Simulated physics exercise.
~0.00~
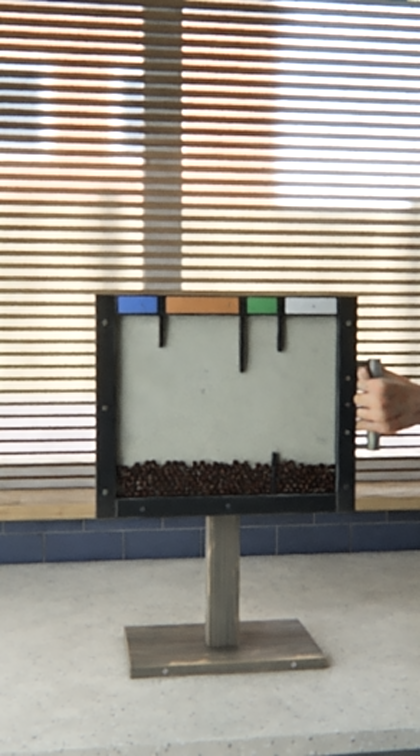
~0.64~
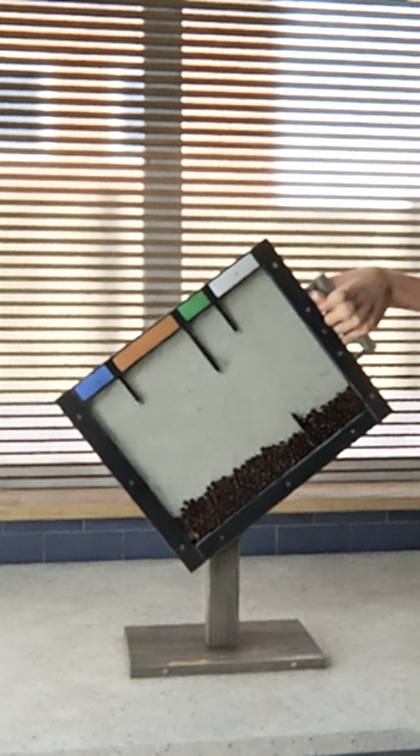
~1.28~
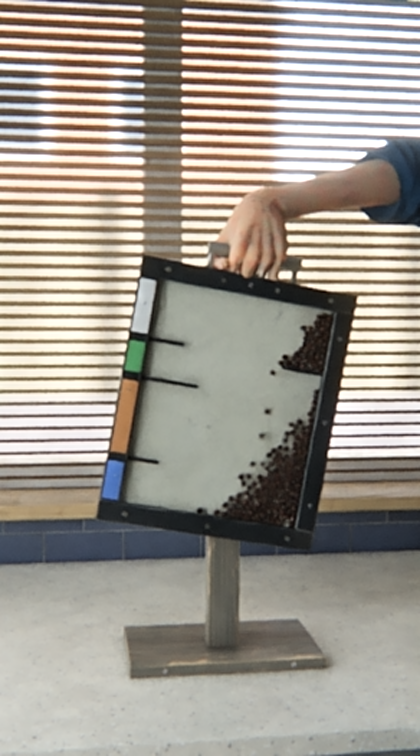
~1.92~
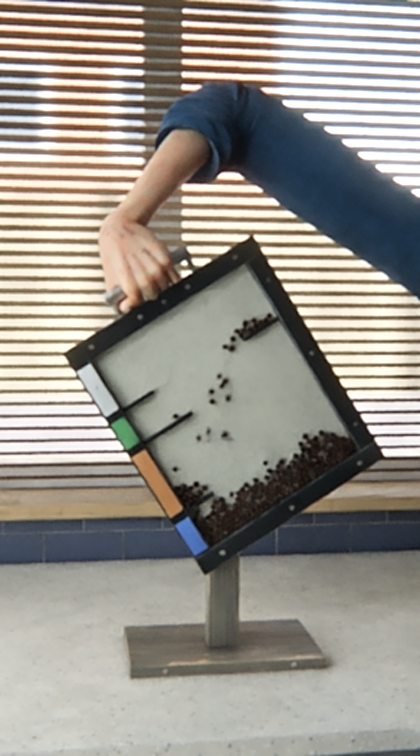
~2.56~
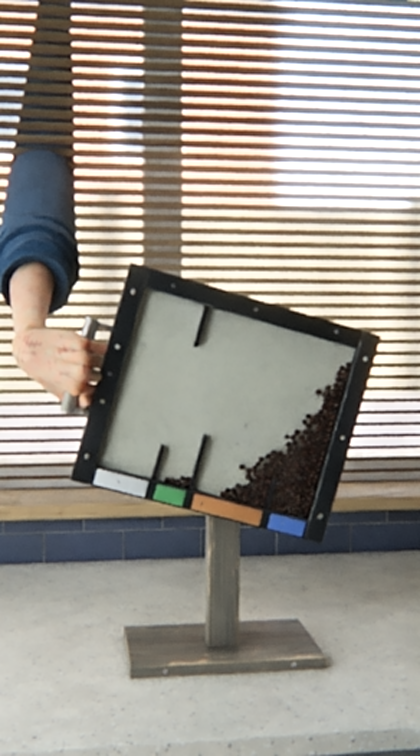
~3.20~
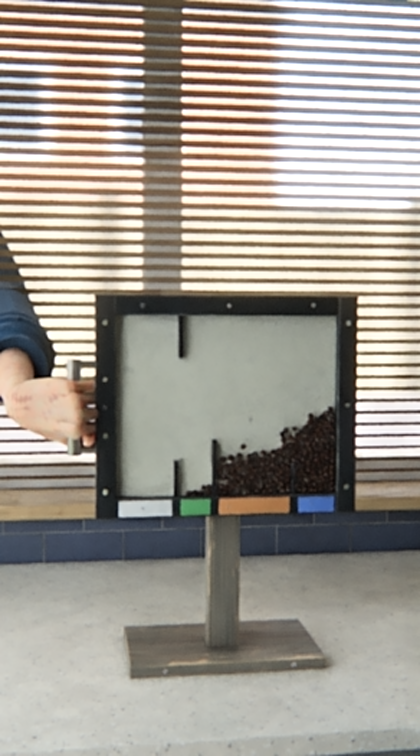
A hand turns a framed box upside down, and its dark beads pile up right.
